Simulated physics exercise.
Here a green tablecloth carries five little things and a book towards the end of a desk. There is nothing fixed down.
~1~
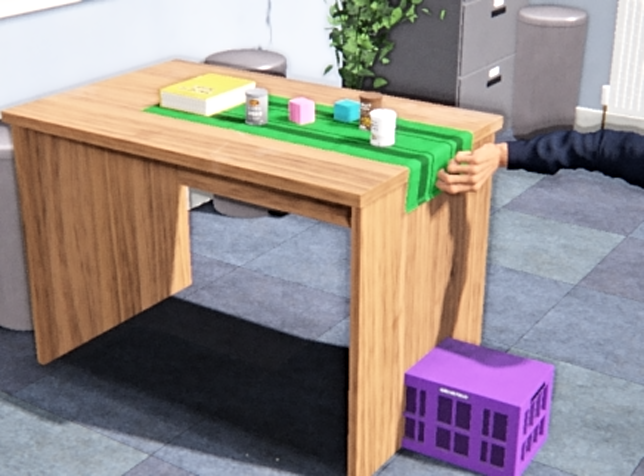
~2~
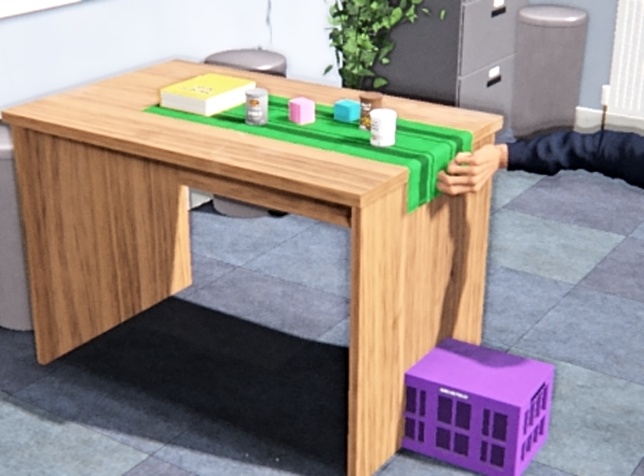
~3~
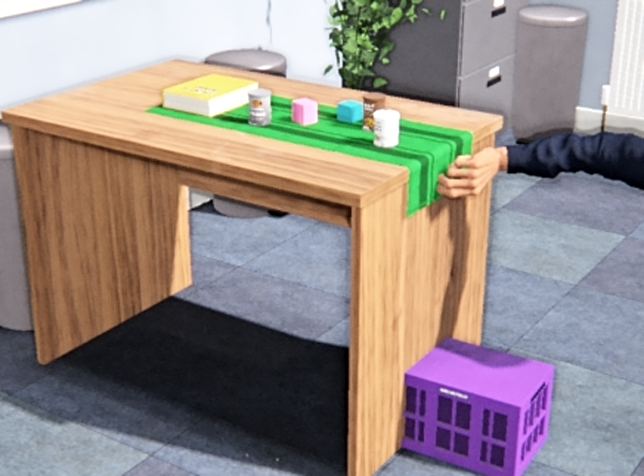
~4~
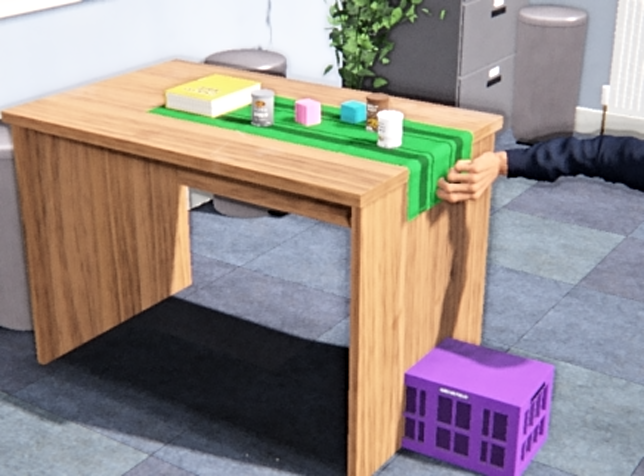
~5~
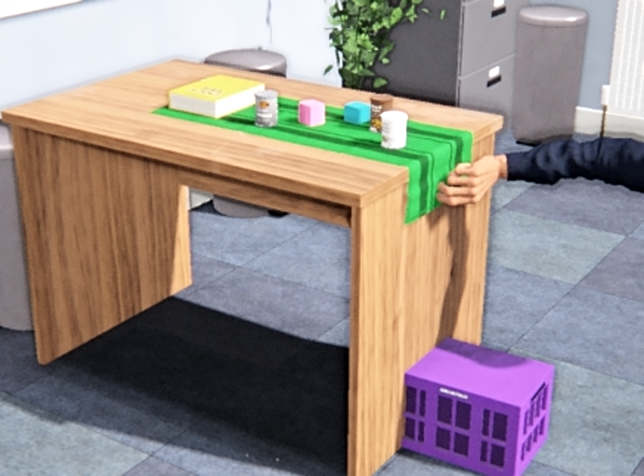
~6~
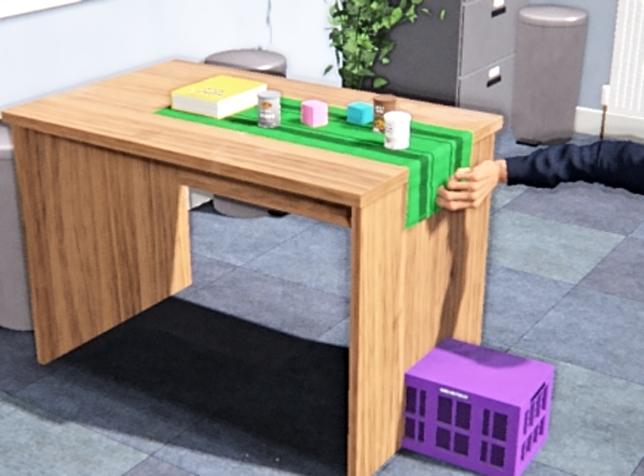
In an office, a hand at the right end of a wooden desk slowly drew a green cloth over the edge, and the book, cans and small cubes on it shifted slightly to the right together.
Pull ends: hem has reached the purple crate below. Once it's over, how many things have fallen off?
I'd say the tally of dropped things is a set of four in the end.
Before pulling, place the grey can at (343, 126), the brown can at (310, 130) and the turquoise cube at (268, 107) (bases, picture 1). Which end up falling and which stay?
Grey can: Lost. Brown can: Lost. Turquoise cube: Safe.
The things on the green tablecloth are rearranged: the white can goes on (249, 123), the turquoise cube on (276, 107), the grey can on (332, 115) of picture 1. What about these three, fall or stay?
My call: The white can hangs on; the turquoise cube hangs on; the grey can takes a tumble.
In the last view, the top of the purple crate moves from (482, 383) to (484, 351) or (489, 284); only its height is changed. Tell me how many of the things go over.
The count comes out 3 and 1.
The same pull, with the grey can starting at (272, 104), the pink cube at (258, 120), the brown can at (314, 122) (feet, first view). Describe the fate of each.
The grey can ends up still aboard, the pink cube ends up still aboard, the brown can ends up knocked off.
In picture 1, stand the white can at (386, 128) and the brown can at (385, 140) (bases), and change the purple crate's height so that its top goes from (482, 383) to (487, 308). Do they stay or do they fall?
The white can does not stay aboard, and the brown can does not stay aboard.
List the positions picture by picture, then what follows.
In the first picture, hem (406, 213); white can (383, 113); brown can (371, 95); turquoise cube (347, 103); pink cube (301, 101); grey can (256, 91); top of the crate (482, 383).
In the second picture, hem (408, 214); white can (383, 113).
In the third picture, hem (407, 218); brown can (374, 96).
In the fourth picture, hem (408, 222); turquoise cube (353, 104); top of the crate (482, 383).
In the fifth picture, hem (403, 224); pink cube (311, 103).
In the sixth picture, hem (404, 229); white can (397, 116); brown can (385, 97); turquoise cube (360, 105); pink cube (314, 104); grey can (268, 93).
A little later, hem near (439, 265); white can gone.
Next, hem near (438, 332); white can, brown can and turquoise cube gone.
When it is over, hem on the crate; white can, brown can, turquoise cube and pink cube gone. Over the edge go four.
